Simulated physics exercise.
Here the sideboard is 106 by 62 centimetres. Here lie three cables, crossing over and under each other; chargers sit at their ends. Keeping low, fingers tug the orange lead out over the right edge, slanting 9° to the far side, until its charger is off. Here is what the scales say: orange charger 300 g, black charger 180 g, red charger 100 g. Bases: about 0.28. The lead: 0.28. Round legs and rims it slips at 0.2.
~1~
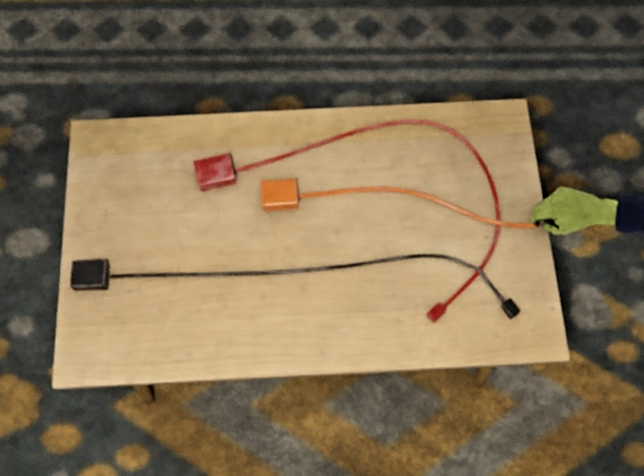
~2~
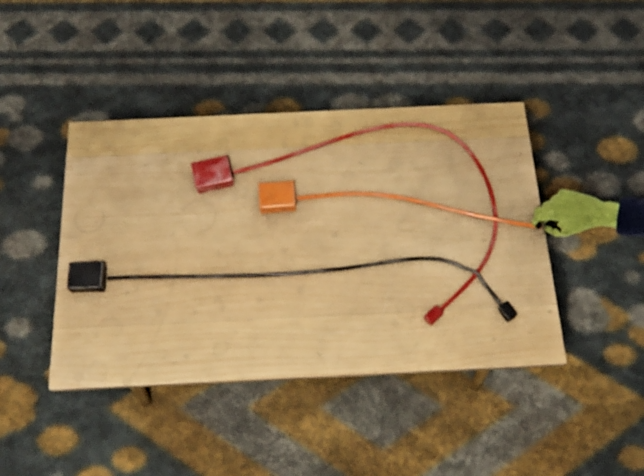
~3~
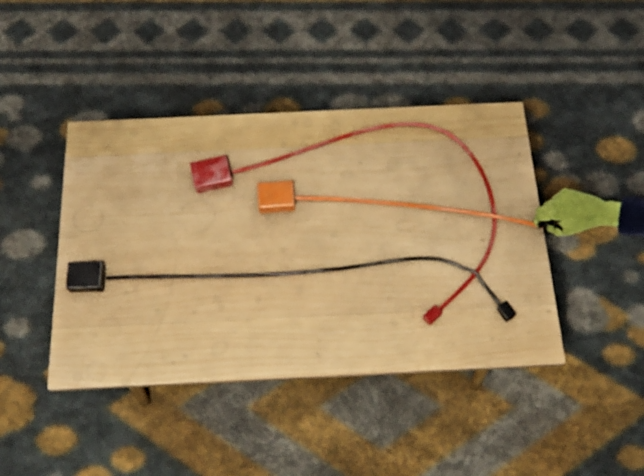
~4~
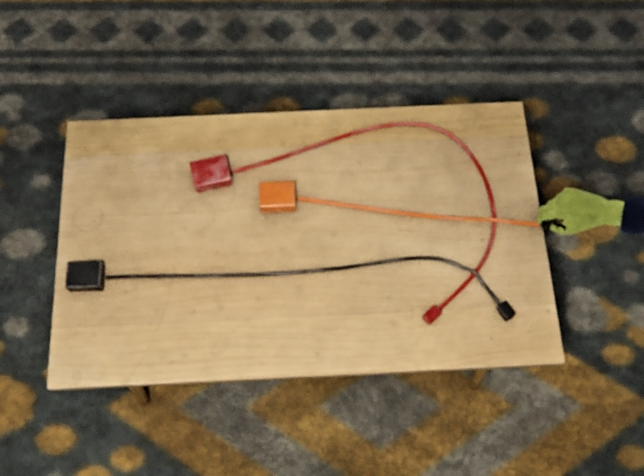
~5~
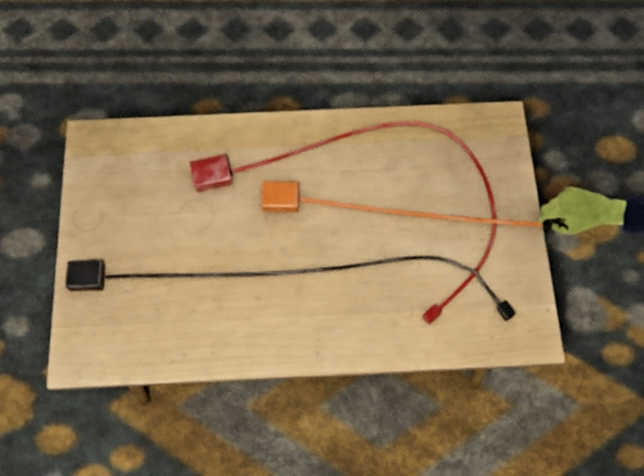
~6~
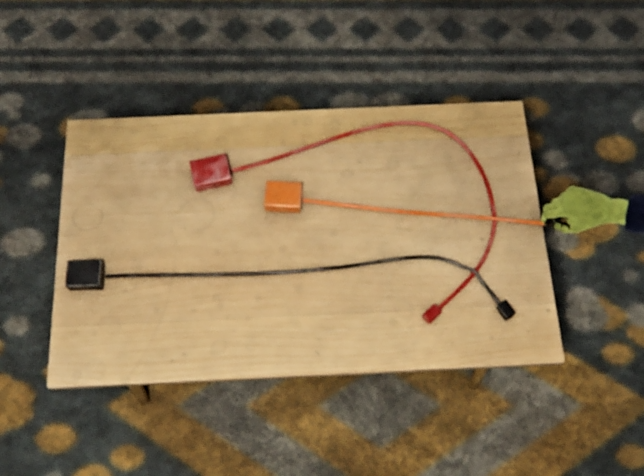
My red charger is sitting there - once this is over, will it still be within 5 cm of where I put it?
Yes, it stays there.
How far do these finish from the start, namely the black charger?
Black charger 0 cm.
Next, the orange lead's tail end at (396, 206); orange charger 22 cm off its start.
Then, the orange lead's tail end at (490, 203); orange charger 43 cm off its start.
After that, the orange lead has left the top; orange charger over the edge, red plug 2 cm off its start at (437, 307).
Later, the orange lead has left the top; orange charger over the edge, red plug 2 cm off its start.
At the end, the orange lead has left the top; red charger 0 cm off its start at (210, 170), orange charger over the edge, red plug 2 cm off its start at (437, 307).
